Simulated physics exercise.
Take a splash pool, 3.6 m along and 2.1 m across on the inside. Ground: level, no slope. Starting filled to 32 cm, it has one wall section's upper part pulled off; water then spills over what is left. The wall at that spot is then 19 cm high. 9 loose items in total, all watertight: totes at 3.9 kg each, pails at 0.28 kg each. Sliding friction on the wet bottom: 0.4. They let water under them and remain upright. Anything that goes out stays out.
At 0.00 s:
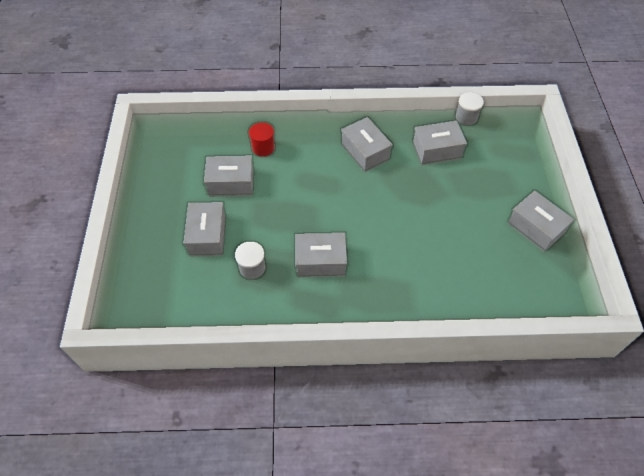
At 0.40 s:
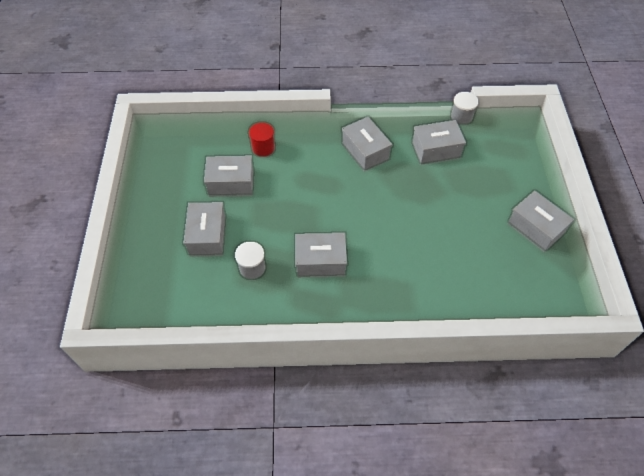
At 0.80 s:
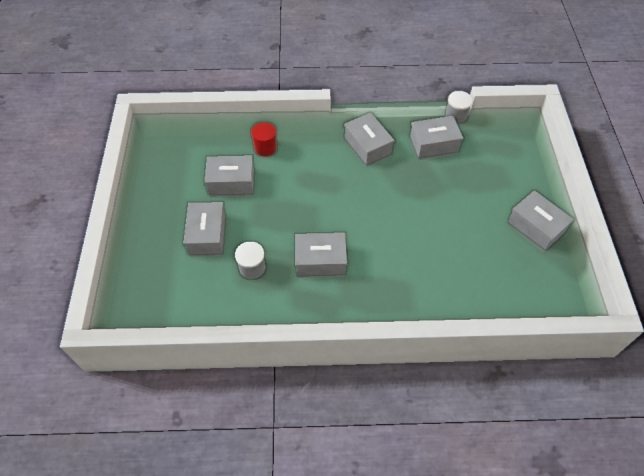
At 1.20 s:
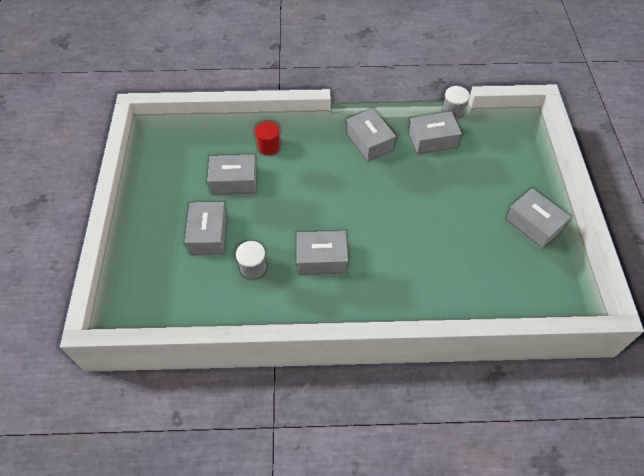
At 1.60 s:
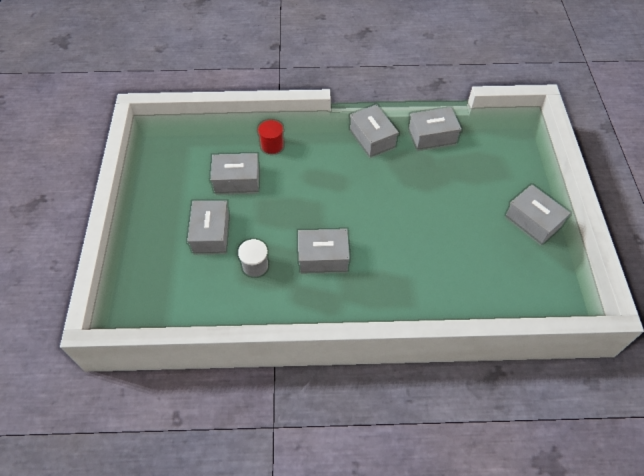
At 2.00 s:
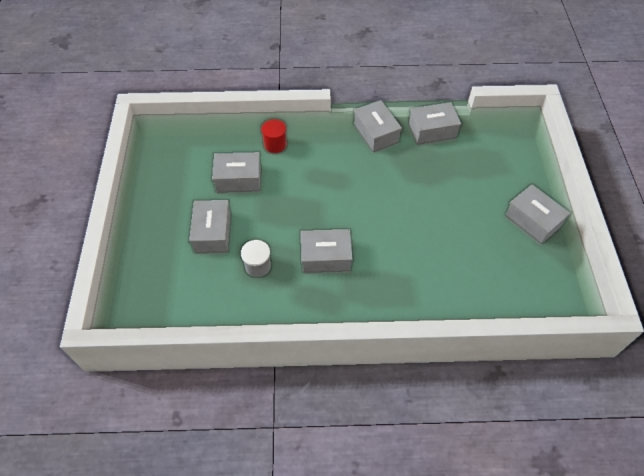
A pool's back wall opens, a white pail slips out, and floating items drift slightly.
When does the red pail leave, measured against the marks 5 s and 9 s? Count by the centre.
It leaves the pool after the later instant or stays in.
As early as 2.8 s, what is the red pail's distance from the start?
Roughly 20 cm.
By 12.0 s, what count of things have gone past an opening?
The answer is 2 at that time.
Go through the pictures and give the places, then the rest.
The red pail at (261, 132), afloat; about 2390 L in view; 0 of 9 have shifted, in the first frame.
The red pail at (261, 132) floats; 32 cm deep round most things; 0 of 9 have shifted, in the second frame.
The red pail at (264, 132) floats; about 2360 L in view; 3 of 9 have shifted, in the third frame.
The red pail at (267, 131), afloat, 5 cm from its start; about 2330 L in view; 4 of 9 have shifted, in the fourth frame.
The red pail at (271, 129) floats, 8 cm from its start; about 2310 L in view; 6 of 9 have shifted, in the fifth frame.
The red pail at (274, 129) floats, 11 cm from its start; 30 cm deep round most things; 7 of 9 have shifted, in the sixth frame.
After 2.8 s the red pail is near (281, 129), 0.2 m from its start, afloat; 1 of 9 are out; 8 afloat.
After 5.4 s the red pail is near (294, 126), 0.3 m from its start, afloat; 1 of 9 are out; 8 afloat.
After 8.0 s the red pail is near (313, 122), 0.4 m from its start, afloat; 2 of 9 are out; 7 afloat.
After 12.0 s the red pail is near (335, 112), 0.7 m from its start, afloat; 2 of 9 are out; 7 afloat.
